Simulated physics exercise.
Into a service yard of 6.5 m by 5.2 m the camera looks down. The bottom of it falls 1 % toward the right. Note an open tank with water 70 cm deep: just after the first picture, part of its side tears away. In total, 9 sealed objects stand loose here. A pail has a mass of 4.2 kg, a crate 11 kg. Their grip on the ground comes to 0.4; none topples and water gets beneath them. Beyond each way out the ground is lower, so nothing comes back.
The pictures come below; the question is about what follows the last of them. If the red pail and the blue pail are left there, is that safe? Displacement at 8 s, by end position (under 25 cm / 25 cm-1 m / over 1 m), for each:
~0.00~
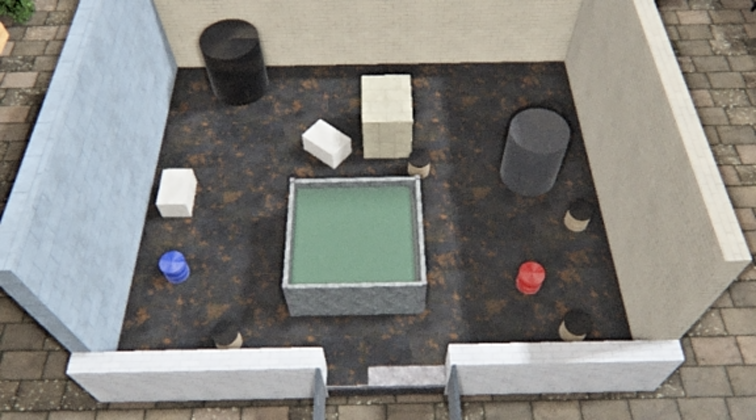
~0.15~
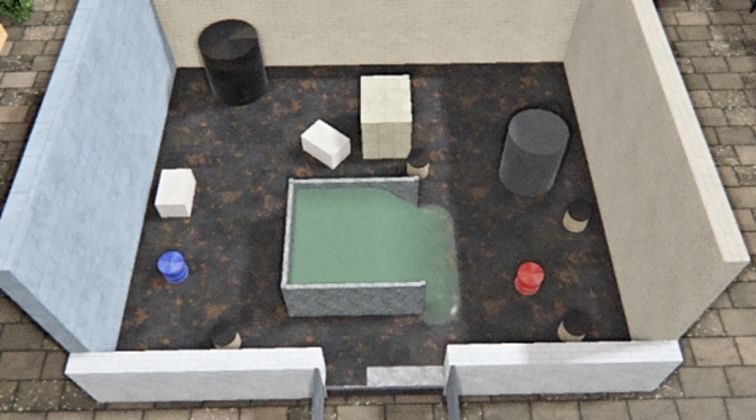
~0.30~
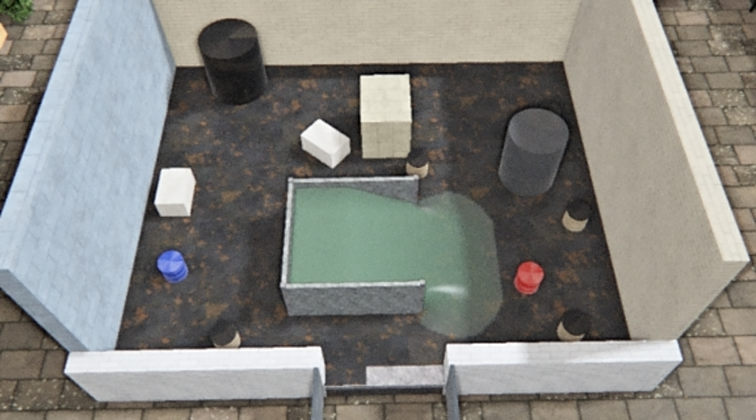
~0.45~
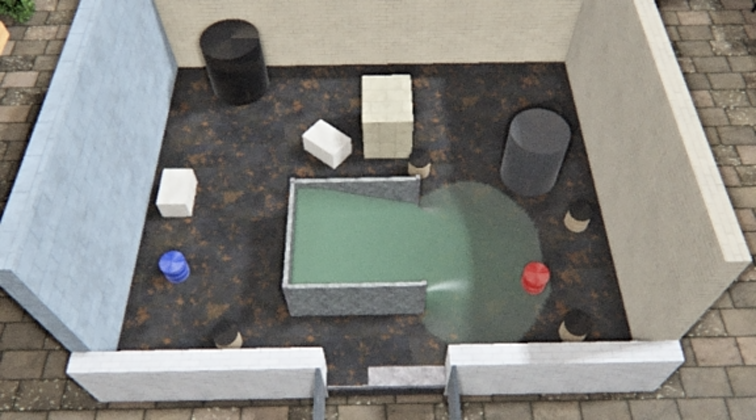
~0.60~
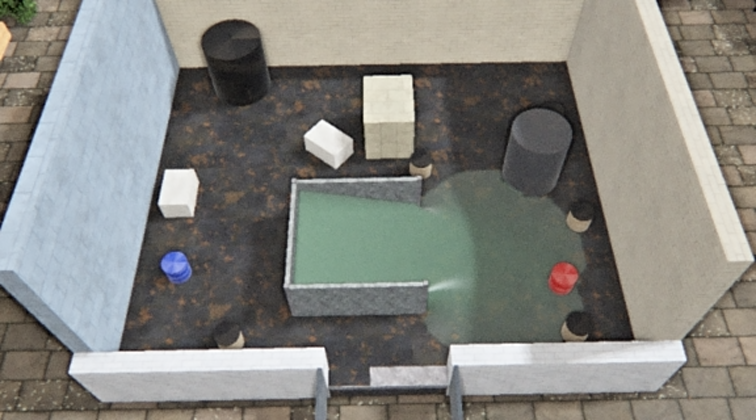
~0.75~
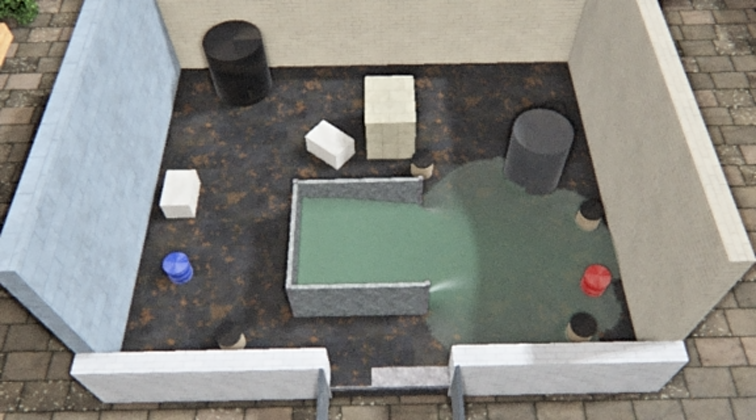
Red pail over 1 m; blue pail under 25 cm.
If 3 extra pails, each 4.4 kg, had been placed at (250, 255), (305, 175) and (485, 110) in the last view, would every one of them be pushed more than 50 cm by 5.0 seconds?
From first to last: Does not reach it, does not reach it, surpasses it.
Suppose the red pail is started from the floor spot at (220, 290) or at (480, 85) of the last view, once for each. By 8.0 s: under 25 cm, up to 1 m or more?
Results, in order: Essentially stationary, then borne far off.
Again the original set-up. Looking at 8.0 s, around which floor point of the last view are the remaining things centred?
I'd put it around (281, 226).
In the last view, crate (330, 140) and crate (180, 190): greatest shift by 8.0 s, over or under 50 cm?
First one stayed inside, second one stayed inside.
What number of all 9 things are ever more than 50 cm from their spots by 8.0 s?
Tally: 6.
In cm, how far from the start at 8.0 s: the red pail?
About 200 cm.
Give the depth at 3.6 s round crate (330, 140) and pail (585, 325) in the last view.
About 0 and 15 cm.
After 1.6 s the red pail is near (622, 296), 1.0 m from its start, afloat; the blue pail is near (175, 263), 0.0 m from its start, aground; 0 of 9 are out; 3 afloat.
After 3.6 s the red pail is near (519, 293), 0.4 m from its start, afloat; the blue pail is near (175, 263), 0.0 m from its start, aground; 0 of 9 are out; 4 afloat.
After 5.6 s the red pail is near (431, 323), 1.5 m from its start, afloat; the blue pail is near (175, 263), 0.0 m from its start, aground; 0 of 9 are out; 2 afloat.
After 8.0 s the red pail is near (378, 336), 2.2 m from its start, aground; the blue pail is near (175, 263), 0.0 m from its start, aground; 0 of 9 are out; 2 afloat.
